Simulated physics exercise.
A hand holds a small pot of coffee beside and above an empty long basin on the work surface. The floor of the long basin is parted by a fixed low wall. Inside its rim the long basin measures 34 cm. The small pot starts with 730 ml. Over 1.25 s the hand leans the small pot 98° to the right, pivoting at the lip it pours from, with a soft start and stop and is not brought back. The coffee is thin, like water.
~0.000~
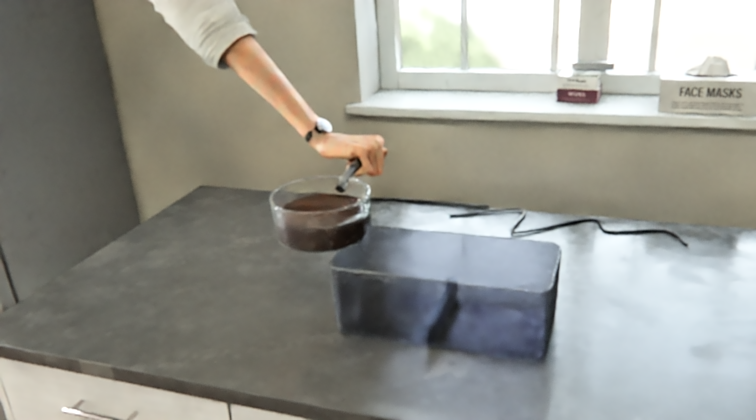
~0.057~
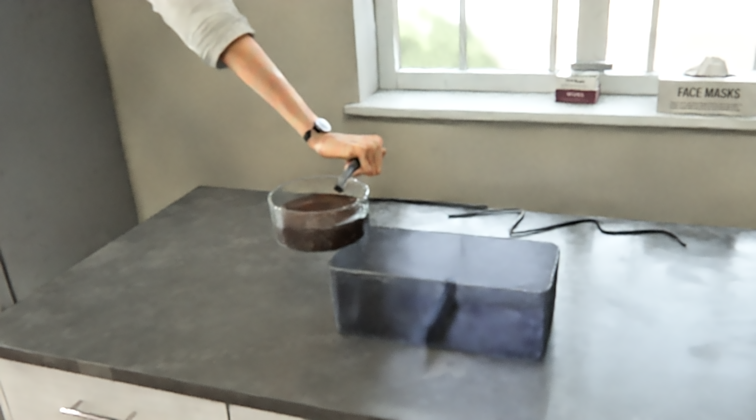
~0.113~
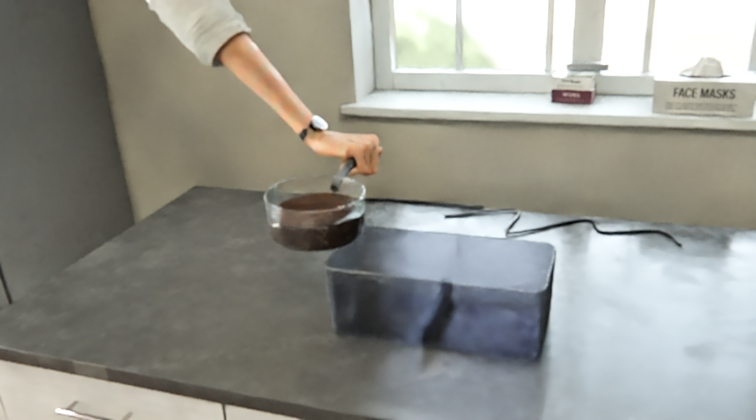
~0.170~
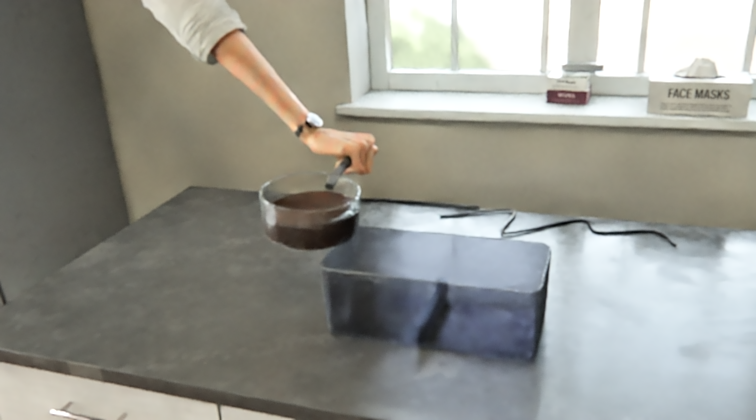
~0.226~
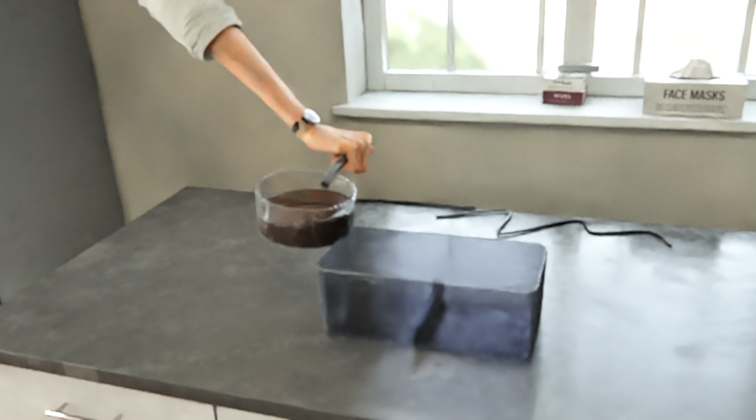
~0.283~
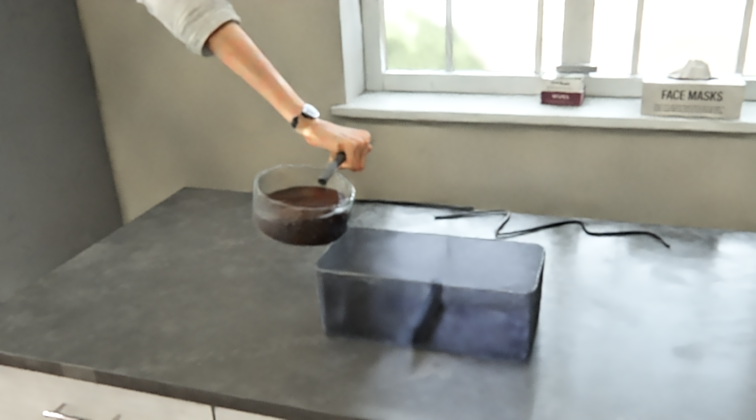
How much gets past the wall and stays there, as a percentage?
About 13 per cent.
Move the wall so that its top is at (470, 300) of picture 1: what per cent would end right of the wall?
Then about 5 per cent.
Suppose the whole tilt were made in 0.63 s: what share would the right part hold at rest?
Then about 35 per cent.
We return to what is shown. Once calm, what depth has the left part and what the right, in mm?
Some 26 mm on the left and 4 mm on the right.
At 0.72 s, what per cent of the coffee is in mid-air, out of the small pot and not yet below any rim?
Near 26 in a hundred.
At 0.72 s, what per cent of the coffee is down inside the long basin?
Some 5 per cent.
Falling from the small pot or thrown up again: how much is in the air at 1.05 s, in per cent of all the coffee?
Some 16 per cent.
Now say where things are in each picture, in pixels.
In the first frame, it leans 0°; its right rim is at (366, 198); the coffee meets the walls at (282, 206) and (367, 213); the long basin's rim runs from (345, 246) to (557, 268); the wall's top is at (443, 300).
In the second frame, it leans 1°; its right rim is at (365, 198); the coffee meets the walls at (280, 206) and (365, 213).
In the third frame, it leans 2°; its right rim is at (361, 199); the coffee meets the walls at (276, 205) and (361, 212).
In the fourth frame, it leans 4°; its right rim is at (356, 199); the coffee meets the walls at (271, 203) and (356, 210).
In the fifth frame, it leans 8°; its right rim is at (353, 200); the coffee meets the walls at (265, 201) and (351, 209).
In the sixth frame, it leans 12°; its right rim is at (351, 200); the coffee meets the walls at (262, 197) and (349, 207).
After 0.72 s the tilt is 61° and 68 per cent is still to pour, 5 is left of the wall and 0 right of it.
After 1.05 s the tilt is 92° and 16 per cent is still to pour, 58 is left of the wall and 10 right of it.
After 1.38 s the tilt is 98° and 1 per cent is still to pour, 84 is left of the wall and 12 right of it.
After 1.75 s the tilt is 98° and 0 per cent is still to pour, 86 is left of the wall and 13 right of it.
In the end 87 per cent lies left of the wall, 13 right of it and 1 outside.
